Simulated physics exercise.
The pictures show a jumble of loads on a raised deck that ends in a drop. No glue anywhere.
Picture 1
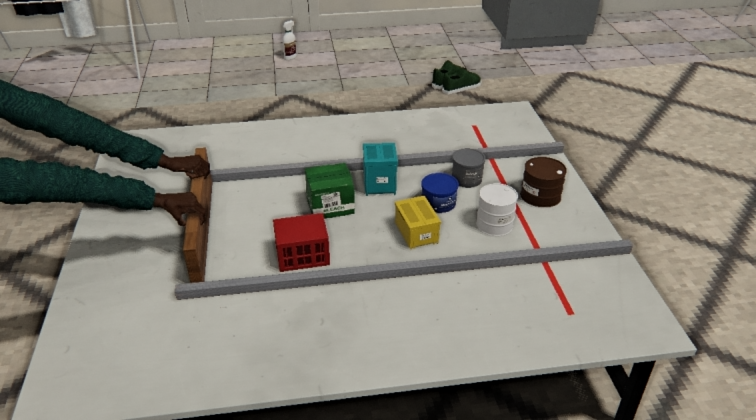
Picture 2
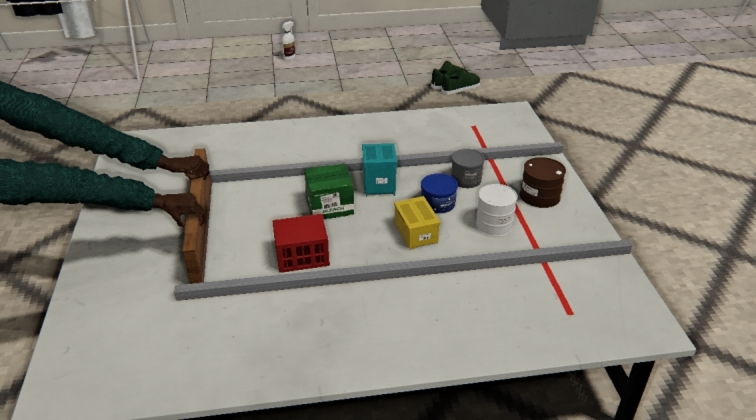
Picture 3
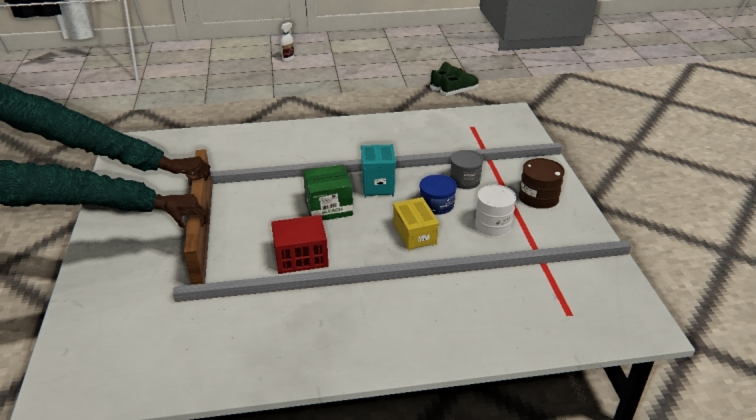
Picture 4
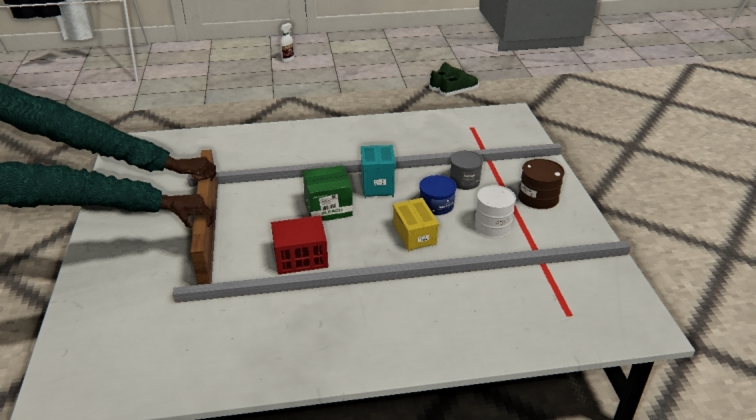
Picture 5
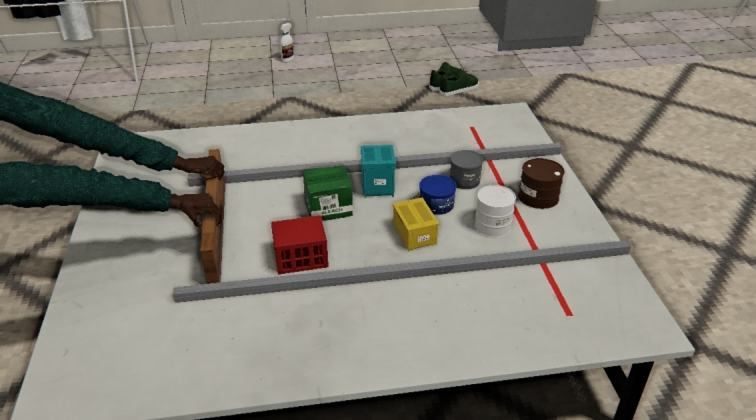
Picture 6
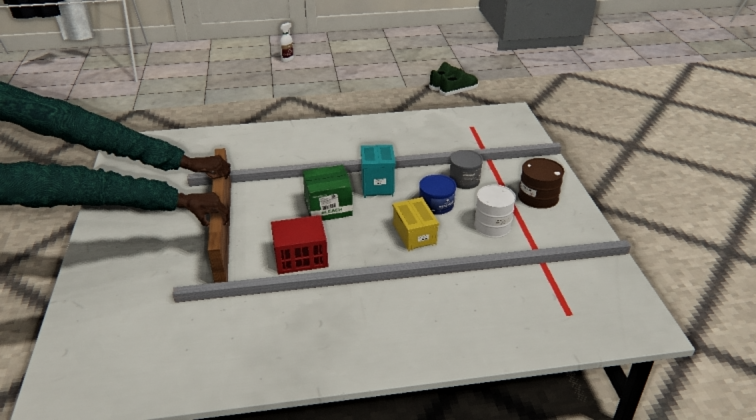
Two green-sleeved arms holding a wooden plank still, then sliding it slightly right between grey rails toward unmoving crates, boxes and canisters.
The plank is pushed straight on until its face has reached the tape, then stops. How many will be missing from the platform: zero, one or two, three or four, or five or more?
Outcome: The number that fall off is one or two.
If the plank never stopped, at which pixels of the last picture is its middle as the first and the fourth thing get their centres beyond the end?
Its middle is around (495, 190) and later (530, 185).
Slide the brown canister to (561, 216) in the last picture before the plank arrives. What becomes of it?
It tumbles off.
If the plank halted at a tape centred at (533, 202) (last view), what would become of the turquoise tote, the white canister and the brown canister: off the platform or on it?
The turquoise tote does not fall; the white canister falls; the brown canister is lost.
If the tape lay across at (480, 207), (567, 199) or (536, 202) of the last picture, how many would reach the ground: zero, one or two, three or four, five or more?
Taking them in turn, none at all; more than four; three or four.
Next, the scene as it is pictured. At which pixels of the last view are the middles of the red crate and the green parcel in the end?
First (553, 220), then (527, 177).
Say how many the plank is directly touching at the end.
The number is 3.
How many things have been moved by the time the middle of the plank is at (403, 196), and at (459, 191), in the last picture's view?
By then 6, and 8.
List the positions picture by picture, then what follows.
Brown canister (543, 182); white canister (497, 210); grey pail (468, 168); plank (200, 213); tape (514, 203), in the first picture.
White canister (496, 210); green parcel (329, 192), in the second picture.
Grey pail (466, 170); plank (200, 214), in the third picture.
Brown canister (541, 184); red crate (300, 245), in the fourth picture.
White canister (495, 211); yellow tote (415, 224), in the fifth picture.
Brown canister (541, 183); white canister (494, 211); grey pail (466, 170); plank (221, 213); tape (512, 204), in the sixth picture.
Soon after, none off yet; brown canister at rest near (541, 183); white canister at rest near (494, 211); grey pail at rest near (466, 170).
Then, none off yet; brown canister moved a little near (554, 182); white canister moved well along near (564, 205); grey pail moved about its own width near (495, 164).
By the end, the number that fall off is one or two; fallen, white canister and brown canister.
